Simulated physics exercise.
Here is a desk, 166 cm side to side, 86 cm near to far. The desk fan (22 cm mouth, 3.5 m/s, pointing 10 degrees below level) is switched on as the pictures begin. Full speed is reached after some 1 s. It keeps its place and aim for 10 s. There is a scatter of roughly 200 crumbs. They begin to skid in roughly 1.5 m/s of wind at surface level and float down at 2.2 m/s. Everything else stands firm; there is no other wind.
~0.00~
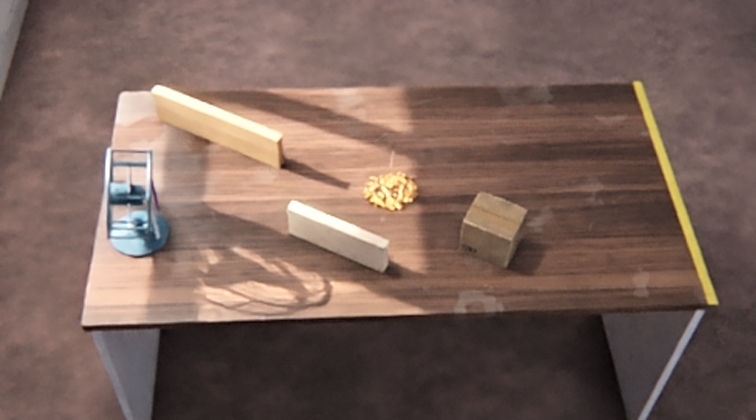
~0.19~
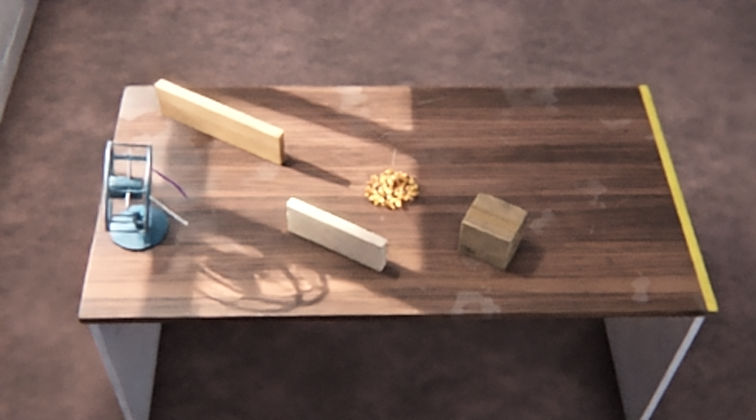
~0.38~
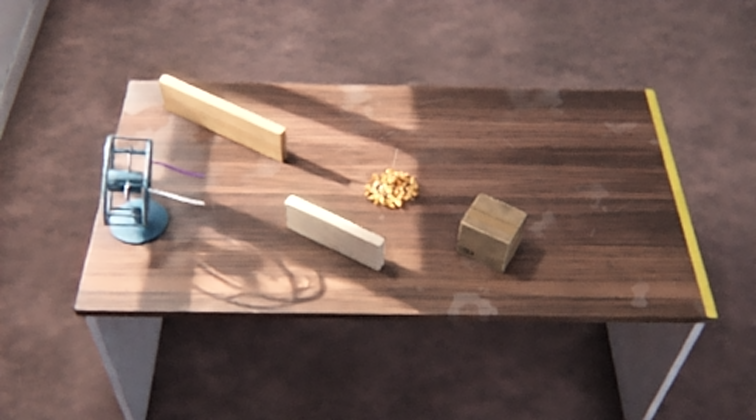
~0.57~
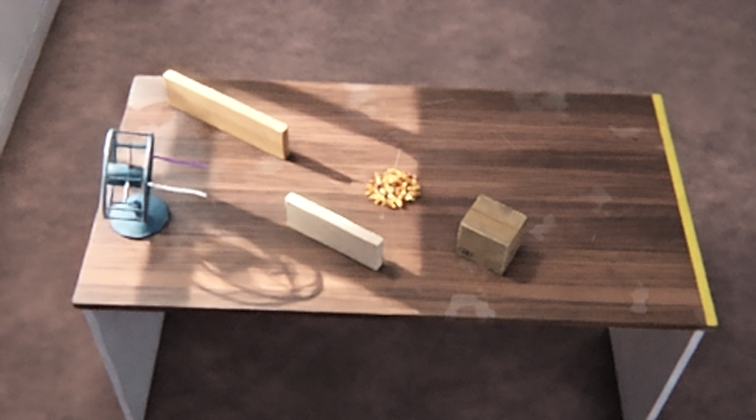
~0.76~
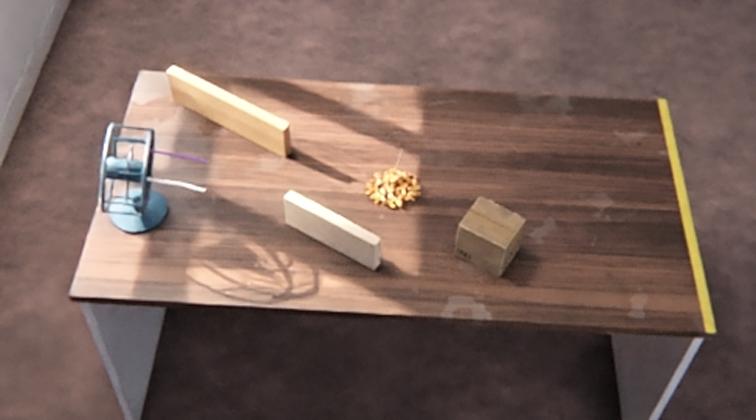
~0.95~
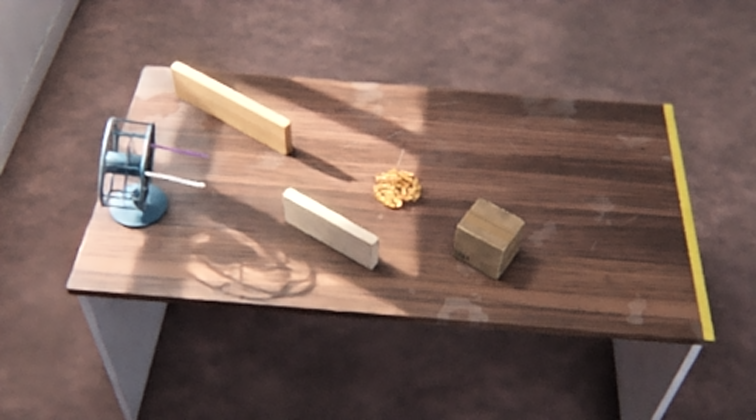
At first, a small blue fan stands at the left of a wooden desk, facing two boards, a heap of yellow-orange crumbs and a box. Streamers then lift and stretch out from the fan while the crumbs stay still, and lastly a few crumbs shift slightly to the right.
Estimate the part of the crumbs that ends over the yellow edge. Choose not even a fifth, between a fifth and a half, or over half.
The share over the yellow edge is over half.
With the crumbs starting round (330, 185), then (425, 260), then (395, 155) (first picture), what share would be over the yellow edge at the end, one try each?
In that order: 30 %, 0 %, 20 %.
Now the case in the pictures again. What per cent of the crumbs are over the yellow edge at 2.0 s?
About 90 %.
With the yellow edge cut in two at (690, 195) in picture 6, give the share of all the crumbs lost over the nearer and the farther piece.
About 20 % nearer and 70 % farther.
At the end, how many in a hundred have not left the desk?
Near 0 %.
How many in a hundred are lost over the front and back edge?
About 0 % front, 5 % back.
After 2.0 s, 12 % are on the move or not yet settled, 94 % are over the yellow edge.
After 3.2 s, 2 % are on the move or not yet settled, 94 % are over the yellow edge.
After 5.5 s, 0 % are on the move or not yet settled, 94 % are over the yellow edge.
After 10.0 s, at the end, 94 % are over the yellow edge.
